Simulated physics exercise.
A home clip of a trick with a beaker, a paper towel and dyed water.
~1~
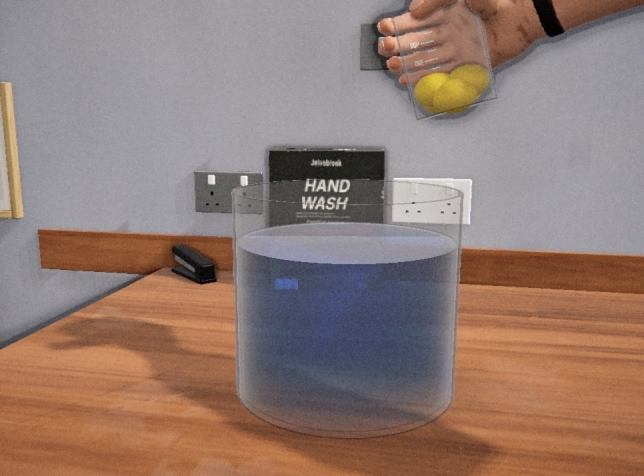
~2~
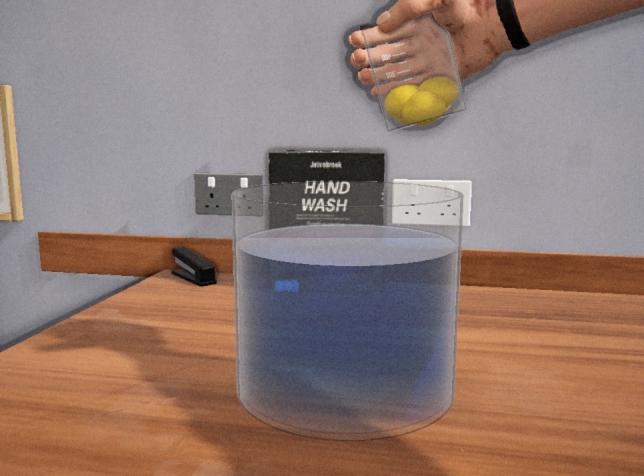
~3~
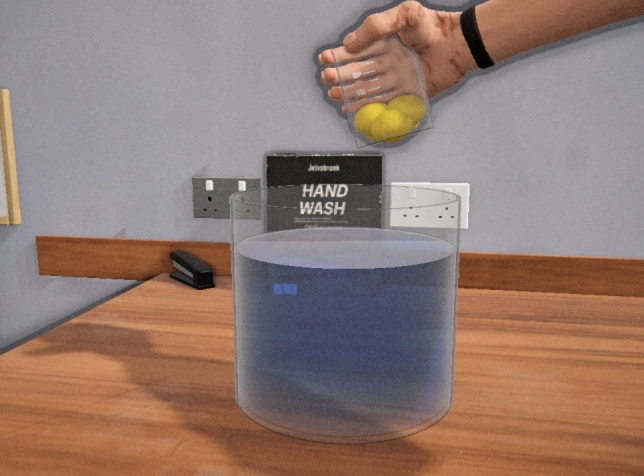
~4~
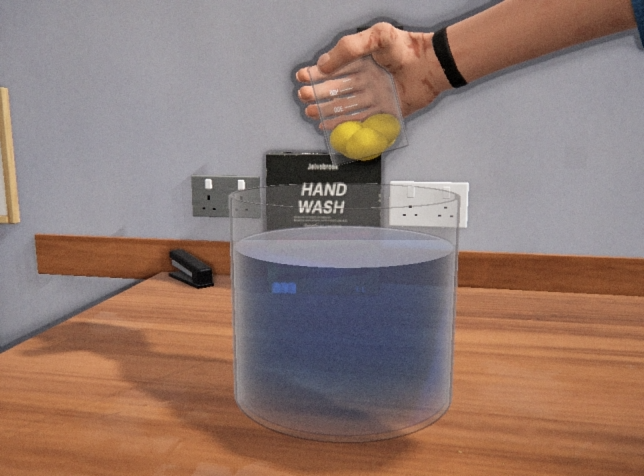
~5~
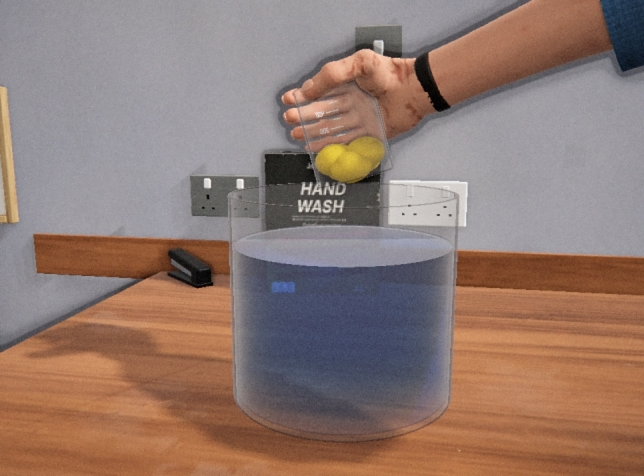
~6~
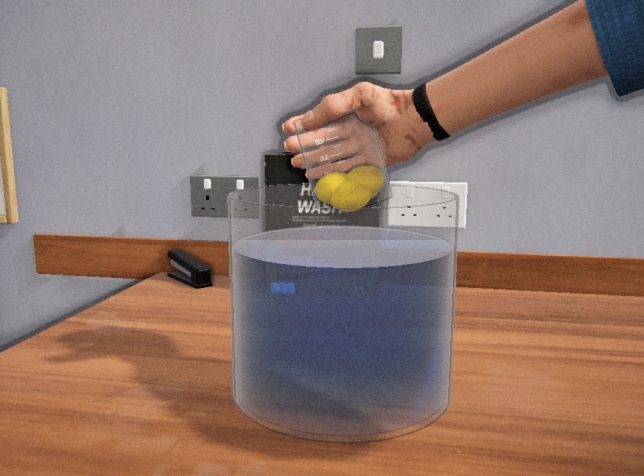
A hand lowers a clear beaker with something yellow inside, moving leftward above blue water.
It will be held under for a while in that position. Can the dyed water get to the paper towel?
It gets soaked.
Next, the beaker enters the dyed water.
After that, dyed water pours in as the air escapes.
Finally, the beaker is under, flooded, and the paper towel is wet.
